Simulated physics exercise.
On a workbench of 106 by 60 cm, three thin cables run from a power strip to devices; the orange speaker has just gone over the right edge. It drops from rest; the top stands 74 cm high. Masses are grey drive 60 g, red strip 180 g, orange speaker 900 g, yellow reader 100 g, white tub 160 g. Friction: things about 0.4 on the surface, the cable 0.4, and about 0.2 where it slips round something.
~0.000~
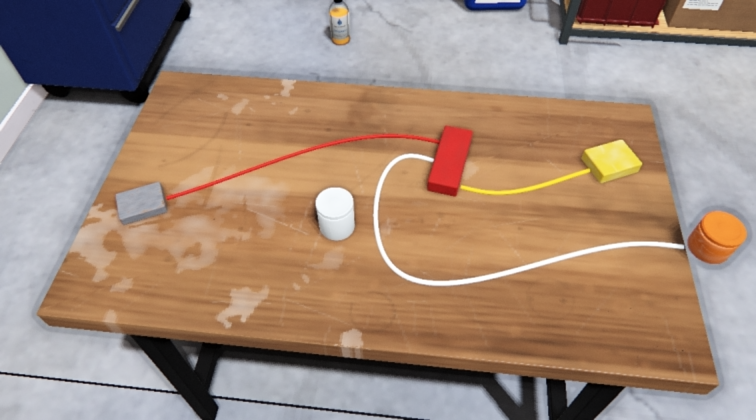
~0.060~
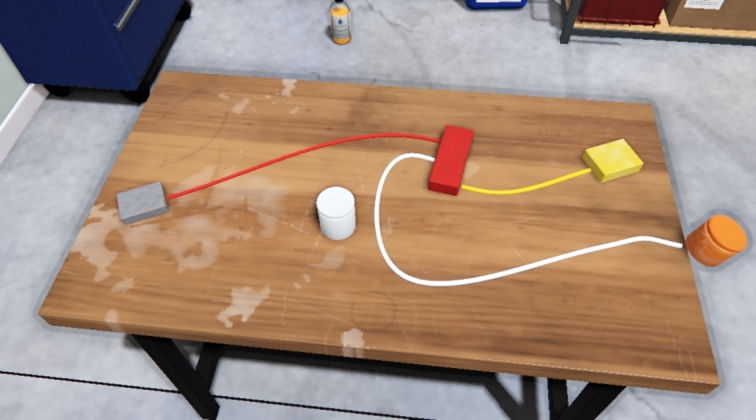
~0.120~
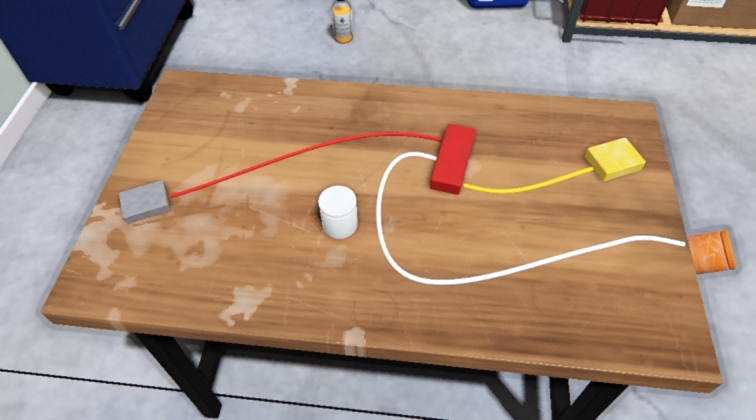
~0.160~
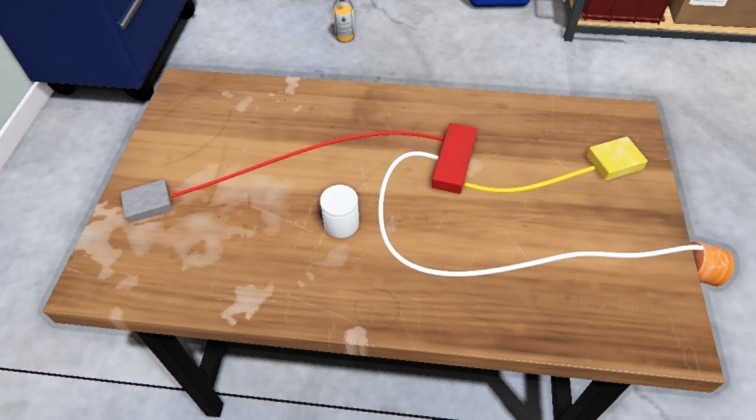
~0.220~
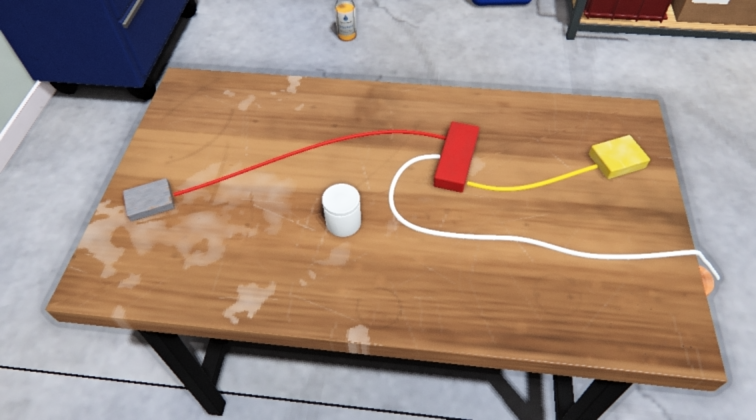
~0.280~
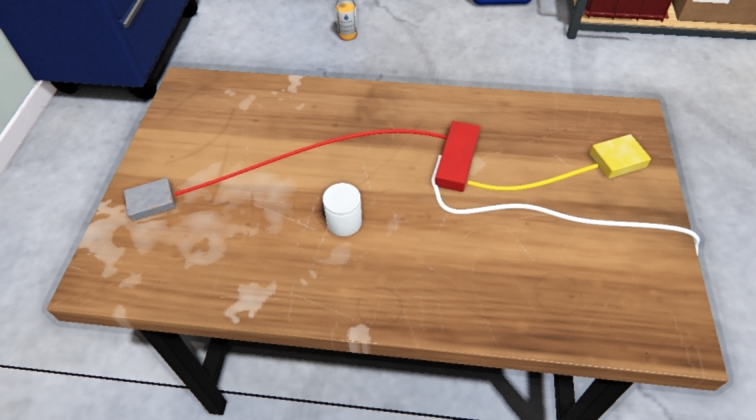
On a wooden table, an orange cylinder drops off the right edge, dragging a white cable.
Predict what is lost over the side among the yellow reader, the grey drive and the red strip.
The yellow reader drops off, the grey drive drops off, the red strip drops off.
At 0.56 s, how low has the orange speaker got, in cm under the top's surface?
About 70 cm.
By 0.6 s, the strip's end of the white cable at (642, 218); grey drive 35 cm off its start, red strip 31 cm off its start, yellow reader 3 cm off its start.
By 0.8 s, the strip has left the top; grey drive 75 cm off its start, red strip over the edge, yellow reader 9 cm off its start.
By 1.1 s, the strip has left the top; grey drive over the edge, red strip over the edge, yellow reader over the edge.
By 1.4 s, the strip has left the top; grey drive over the edge, red strip over the edge, yellow reader over the edge.
By 2.6 s, the strip has left the top; grey drive over the edge, red strip over the edge, yellow reader over the edge, white tub 2 cm off its start at (352, 204).
